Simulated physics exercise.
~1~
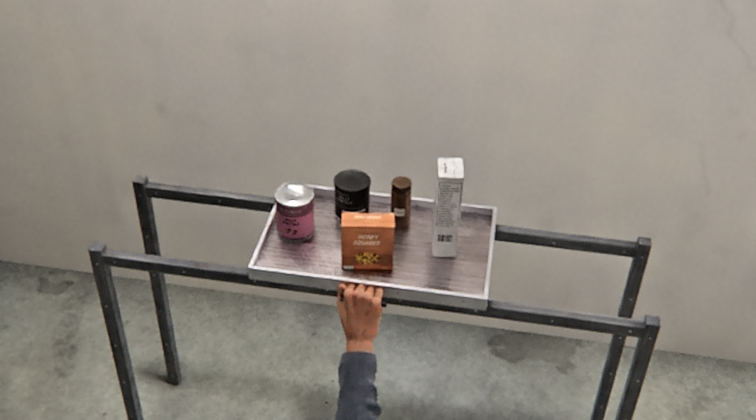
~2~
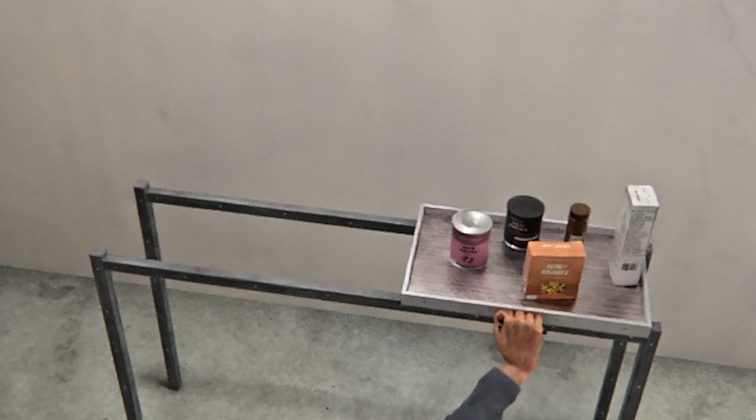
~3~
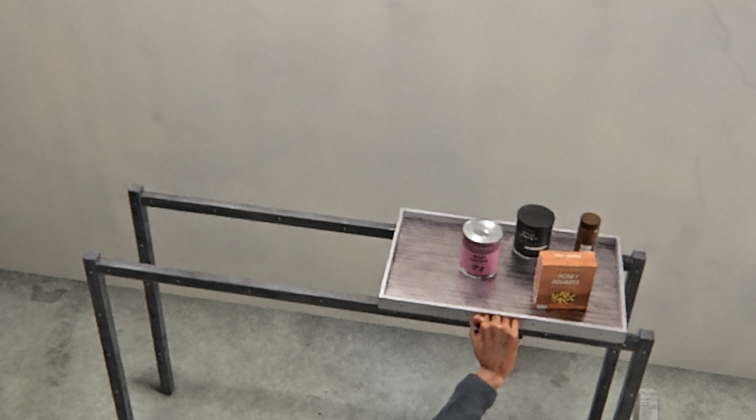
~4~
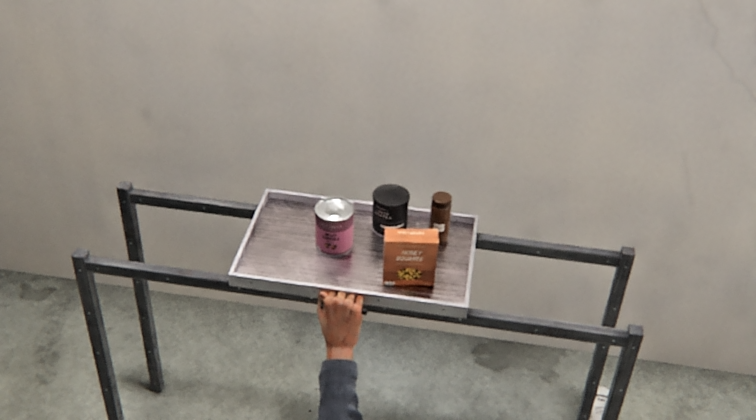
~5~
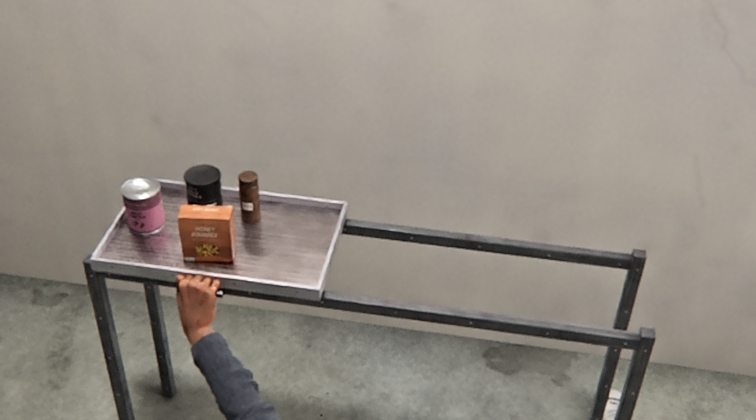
At first, a hand holds the front edge of a shallow tray resting on a dark metal frame, with a pink tin, a black tin, a brown bottle, an orange packet and a tall white carton standing on it. The hand moves the tray to the right end of the frame, and the white carton tilts. The carton then drops off the right side toward the floor. Next the hand slides the tray back leftward, past the middle, to the left end. The two tins, the bottle and the packet finish still standing on the tray, while the carton lies below.
